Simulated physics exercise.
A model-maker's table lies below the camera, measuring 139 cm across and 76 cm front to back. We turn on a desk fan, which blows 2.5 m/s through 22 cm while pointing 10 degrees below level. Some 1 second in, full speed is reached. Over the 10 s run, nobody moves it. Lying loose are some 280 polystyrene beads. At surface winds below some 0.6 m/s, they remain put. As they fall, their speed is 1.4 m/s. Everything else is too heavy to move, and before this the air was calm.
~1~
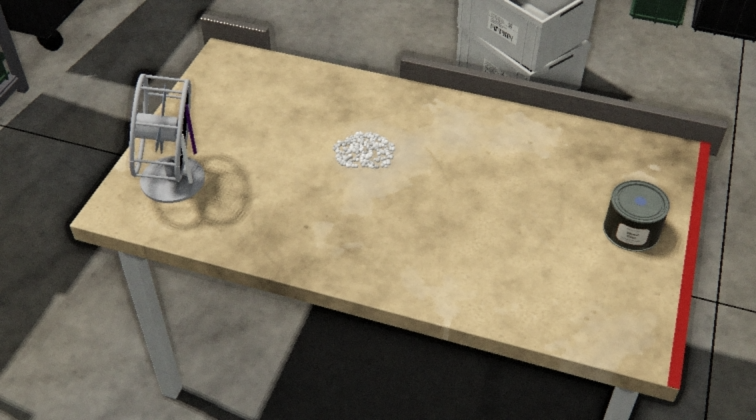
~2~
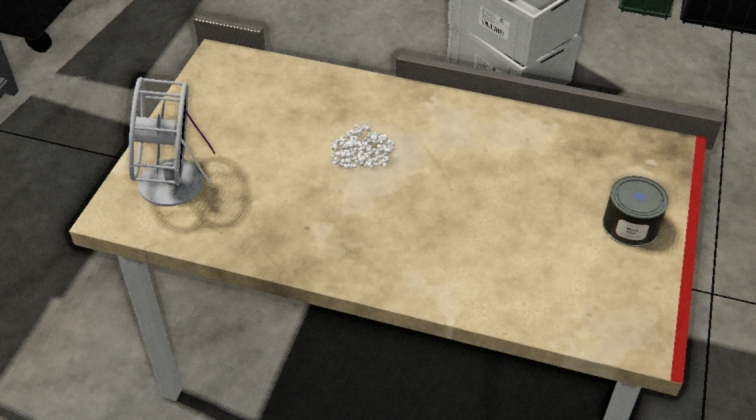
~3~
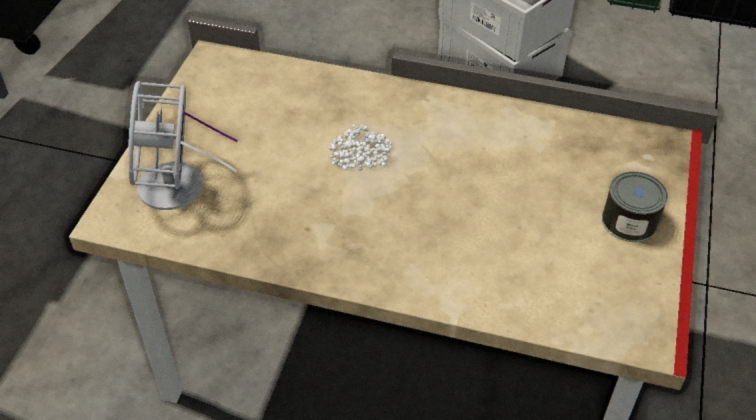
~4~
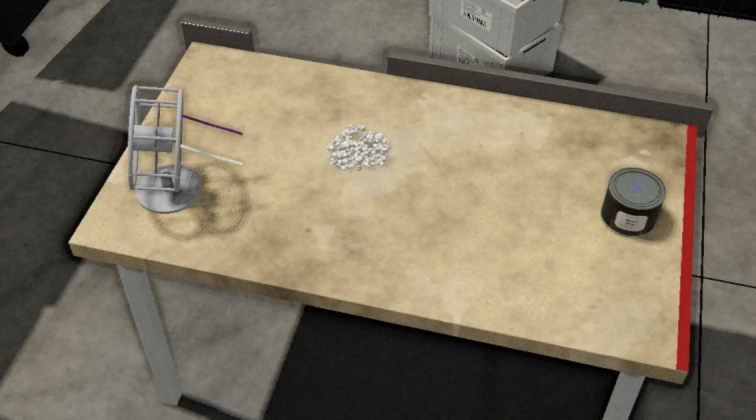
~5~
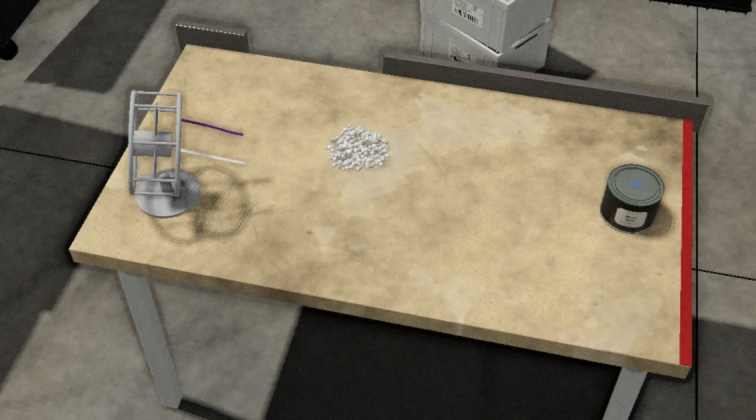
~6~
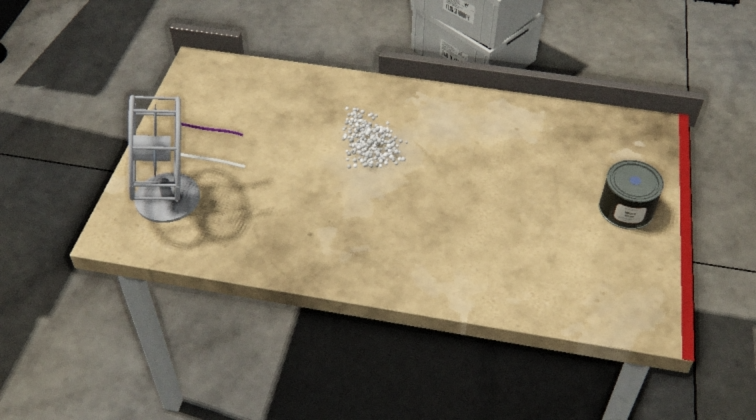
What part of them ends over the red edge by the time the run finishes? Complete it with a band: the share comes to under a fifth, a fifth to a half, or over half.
The share comes to over half.
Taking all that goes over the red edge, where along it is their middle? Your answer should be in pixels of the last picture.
Median crossing point, approx. (689, 119).
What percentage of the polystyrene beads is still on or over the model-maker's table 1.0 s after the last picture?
About 60 % remain.
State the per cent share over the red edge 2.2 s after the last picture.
Estimate: Around 80 %.
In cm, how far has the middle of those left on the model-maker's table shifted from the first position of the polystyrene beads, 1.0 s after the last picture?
Roughly 50 centimetres.
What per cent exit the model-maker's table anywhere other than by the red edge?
5 %.
Then, 1.0 s after the last picture, 35 % are over the red edge; the middle of those still in play is near (545, 96); 9 % have settled or left.
Then, 2.2 s after the last picture, 76 % are over the red edge; the middle of those still in play is near (420, 78); 76 % have settled or left.
Then, 4.6 s after the last picture, 82 % are over the red edge; 88 % have settled or left.
Then, 9.1 s after the last picture, at the end, 83 % are over the red edge.
